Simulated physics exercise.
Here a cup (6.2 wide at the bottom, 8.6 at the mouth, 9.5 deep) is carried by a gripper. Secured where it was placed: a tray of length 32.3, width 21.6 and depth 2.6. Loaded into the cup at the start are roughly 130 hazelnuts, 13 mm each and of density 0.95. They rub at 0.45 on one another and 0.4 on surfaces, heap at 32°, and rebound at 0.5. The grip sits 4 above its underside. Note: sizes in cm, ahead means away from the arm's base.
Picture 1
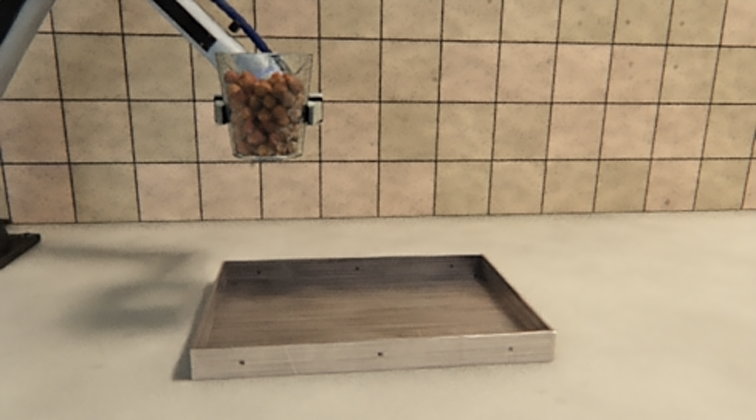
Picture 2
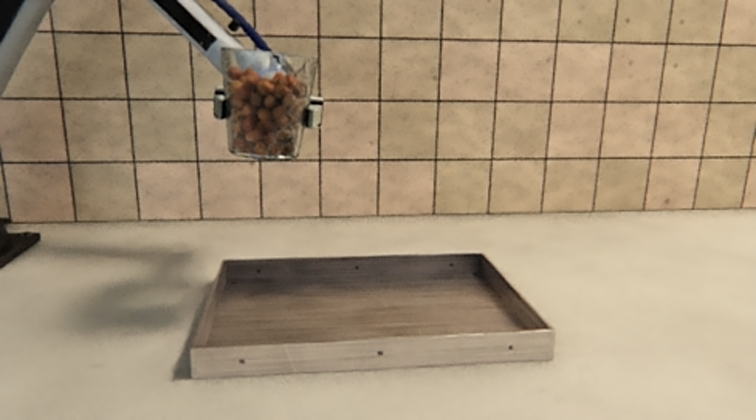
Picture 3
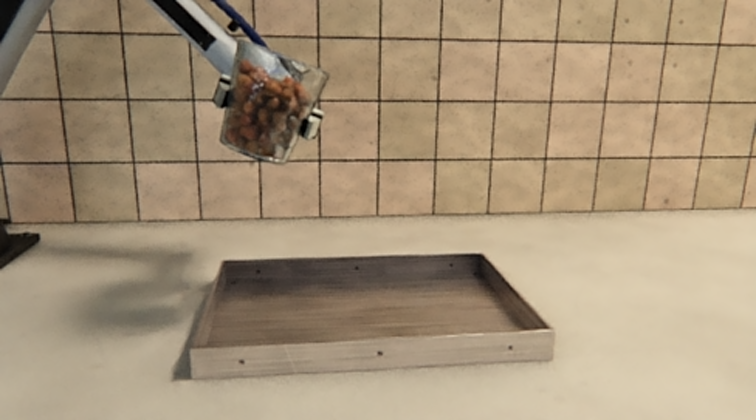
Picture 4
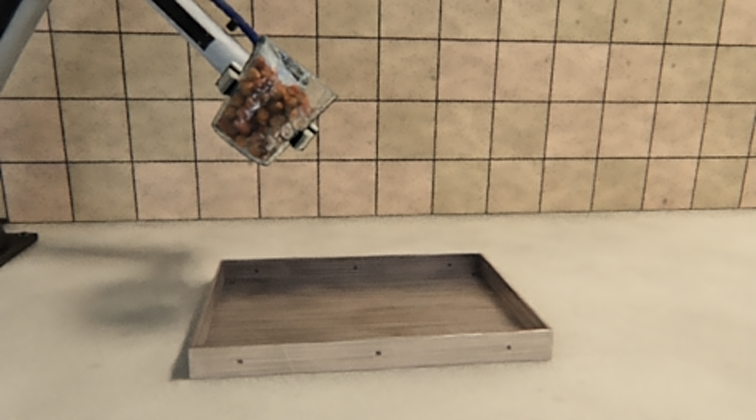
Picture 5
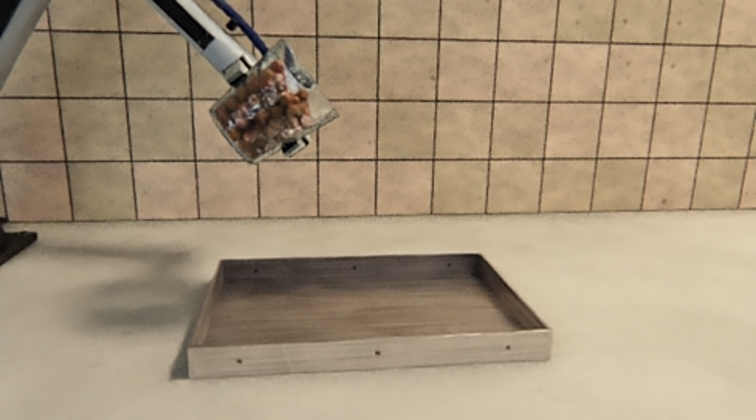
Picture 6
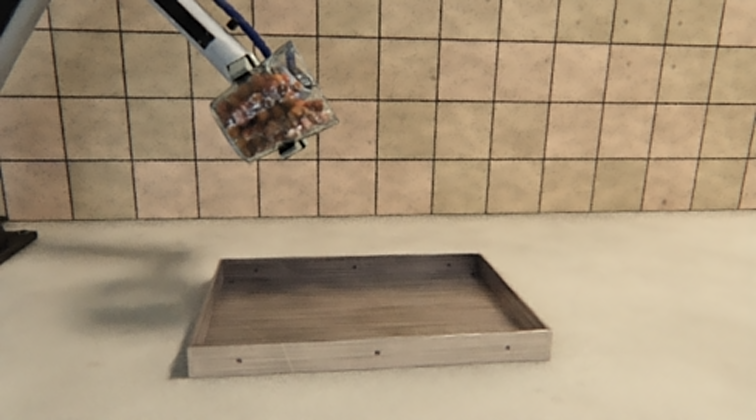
A clear cup full of round brown nuts, held by a robotic gripper above a shallow wooden tray, starts upright and begins leaning to the right. It tilts steadily further onto its side, the nuts shifting toward its rim and staying inside, while the tray below remains still and empty.
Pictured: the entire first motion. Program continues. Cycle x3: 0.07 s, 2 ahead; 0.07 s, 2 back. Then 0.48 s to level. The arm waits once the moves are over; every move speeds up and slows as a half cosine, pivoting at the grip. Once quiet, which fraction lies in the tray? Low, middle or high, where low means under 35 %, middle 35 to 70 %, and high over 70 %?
Low, under 35 %.
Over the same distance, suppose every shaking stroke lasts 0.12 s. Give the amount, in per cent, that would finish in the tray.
5 %.
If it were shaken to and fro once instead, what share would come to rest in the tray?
Estimate: Around 10 %.
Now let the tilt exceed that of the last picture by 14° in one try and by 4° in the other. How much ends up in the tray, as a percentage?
45 and 25 %.
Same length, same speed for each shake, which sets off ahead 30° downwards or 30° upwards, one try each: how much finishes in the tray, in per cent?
5 and 25 %.
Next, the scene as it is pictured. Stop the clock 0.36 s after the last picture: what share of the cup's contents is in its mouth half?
That share comes to roughly 50 percent.
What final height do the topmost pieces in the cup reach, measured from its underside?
Top of the fill: Near 8.5 cm.
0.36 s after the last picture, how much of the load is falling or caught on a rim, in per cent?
6 %.
Then, 0.36 s later, tilted 59° forward, highest piece 24 above the table; 114 in the cup, 6 in the tray, 7 in flight or on a rim.
Then, 0.72 s later, tilted 18° forward, highest piece 26 above the table; 102 in the cup, 22 in the tray, 3 on the table or floor.
Then, 1.10 s later, level, highest piece 26 above the table; 102 in the cup, 22 in the tray, 3 on the table or floor.
Then, 2.15 s later, level, highest piece 26 above the table; 102 in the cup, 22 in the tray, 3 on the table or floor.
At rest, 102 in the cup, 22 in the tray, 3 on the table or floor. That is 17 % in the tray.
